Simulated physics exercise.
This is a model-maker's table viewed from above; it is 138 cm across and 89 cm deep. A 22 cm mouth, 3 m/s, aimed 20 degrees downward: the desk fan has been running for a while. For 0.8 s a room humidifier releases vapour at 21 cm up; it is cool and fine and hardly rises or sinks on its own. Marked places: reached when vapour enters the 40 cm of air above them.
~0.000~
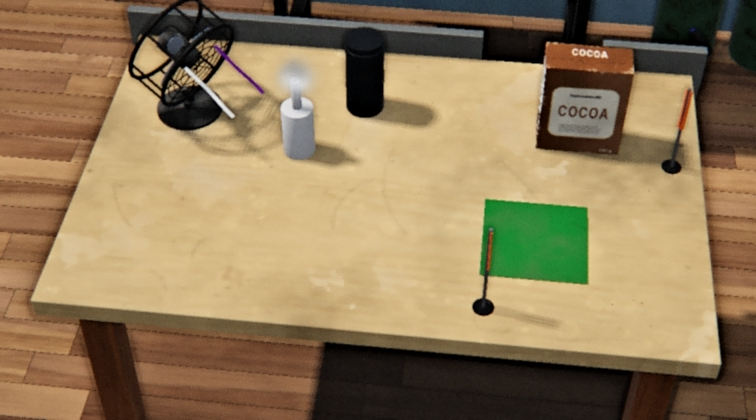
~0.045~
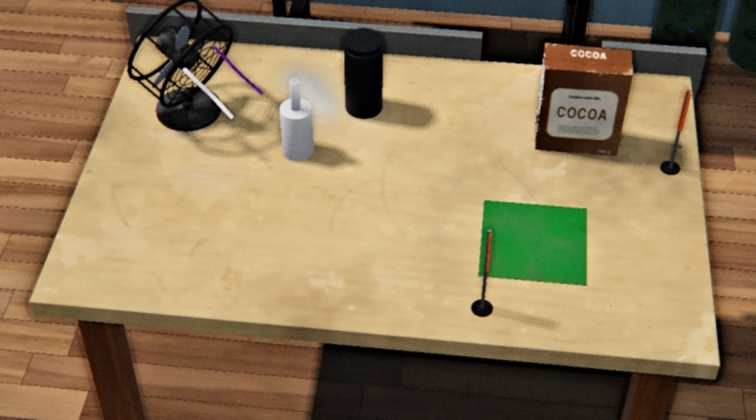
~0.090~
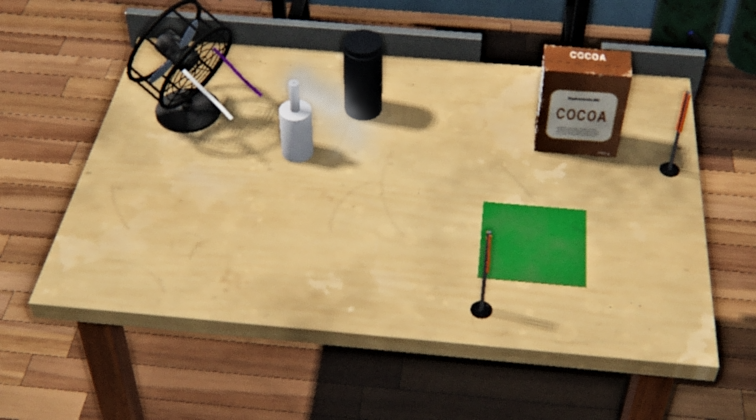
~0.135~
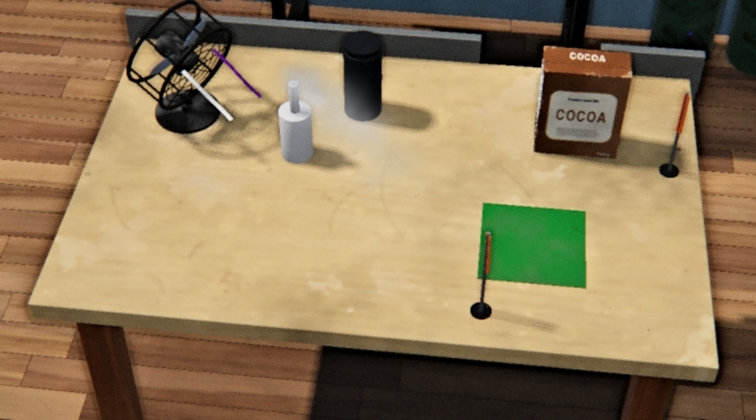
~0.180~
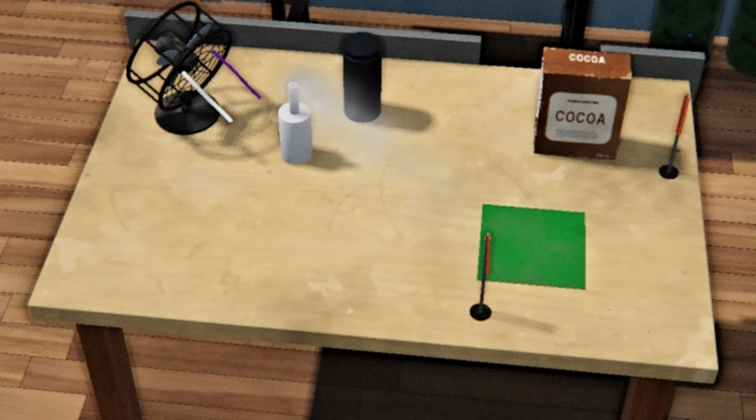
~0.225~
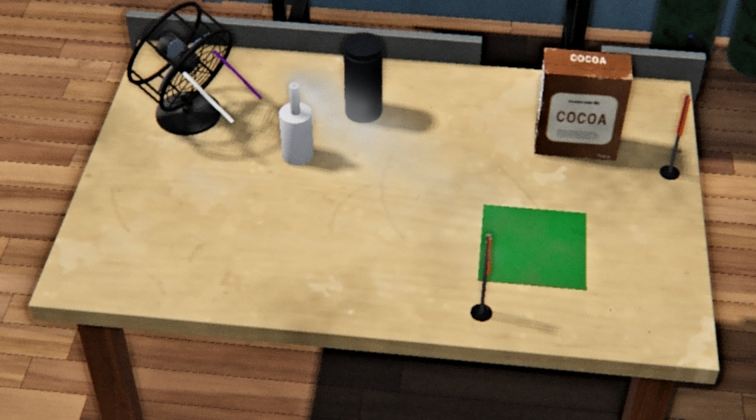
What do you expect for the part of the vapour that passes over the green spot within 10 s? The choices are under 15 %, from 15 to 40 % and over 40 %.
Over 40 % passes there.
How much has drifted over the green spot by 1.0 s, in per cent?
60 % or thereabouts.
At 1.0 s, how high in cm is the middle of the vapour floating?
Height of middle: Approx. 10 cm.
By 1.0 s, 18 % is gone from the area; 58 % has passed over the green spot, and the middle of the rest is near (563, 222).
By 2.0 s, 87 % is gone from the area; 75 % has passed over the green spot.
By 4.0 s, 98 % is gone from the area; 76 % has passed over the green spot.
By 10.0 s, 99 % is gone from the area; 76 % has passed over the green spot.
